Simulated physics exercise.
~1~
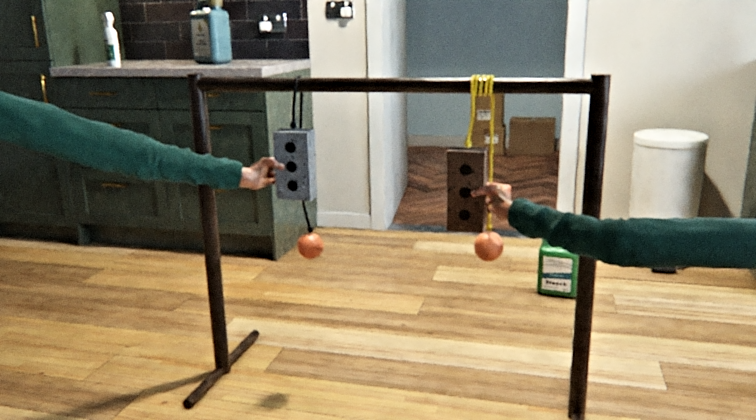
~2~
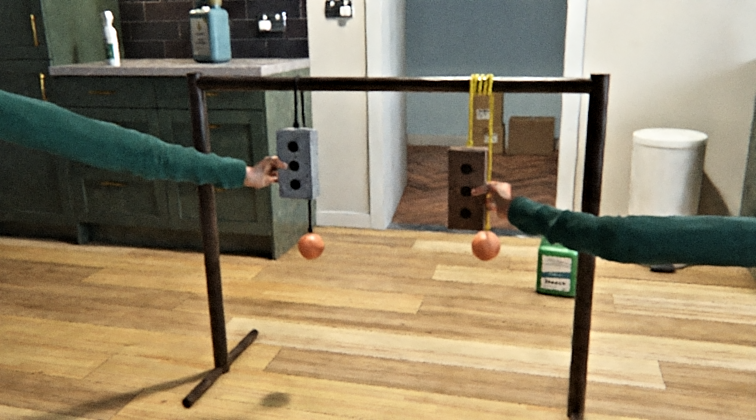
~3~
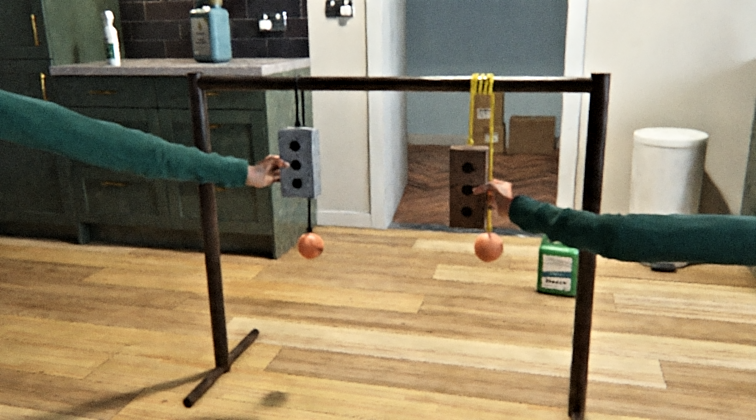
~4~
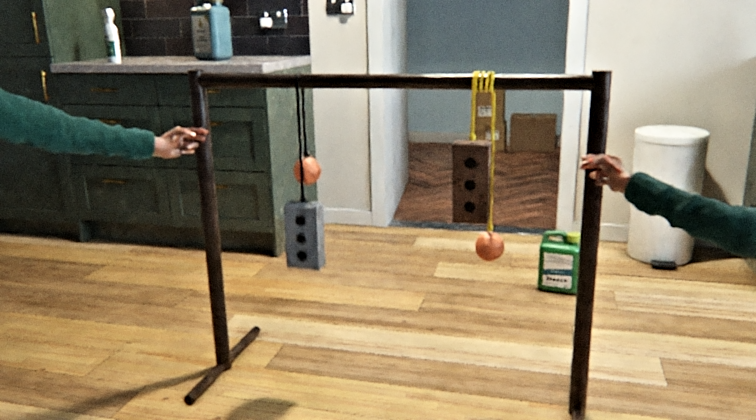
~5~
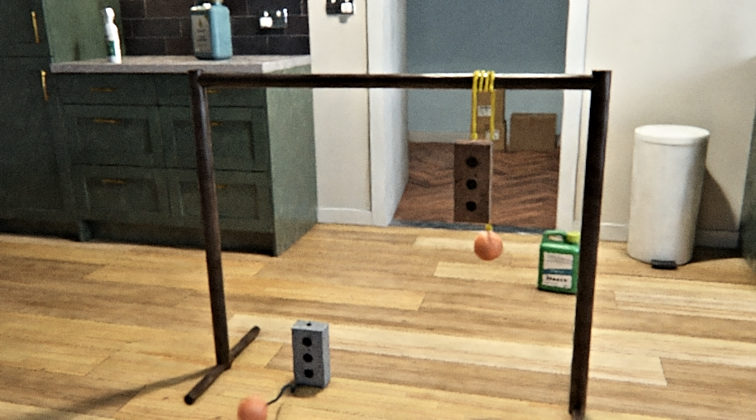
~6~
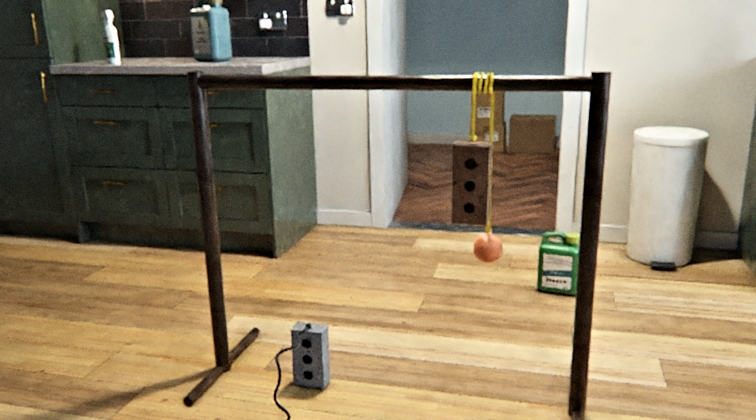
Two green-sleeved arms reach in from either side of a dark metal frame on a wooden kitchen floor, seen from the front by a slightly swaying camera. The left hand steadies a grey paver on a black cord, the right a brown brick on yellow cord, with an orange ball hanging below each. Both hands let go and draw back. The paver drops while its orange ball rises, then lands upright on the floor, its cord falling with it. The left ball drops too and goes out of view, while the brick stays hanging above its ball.
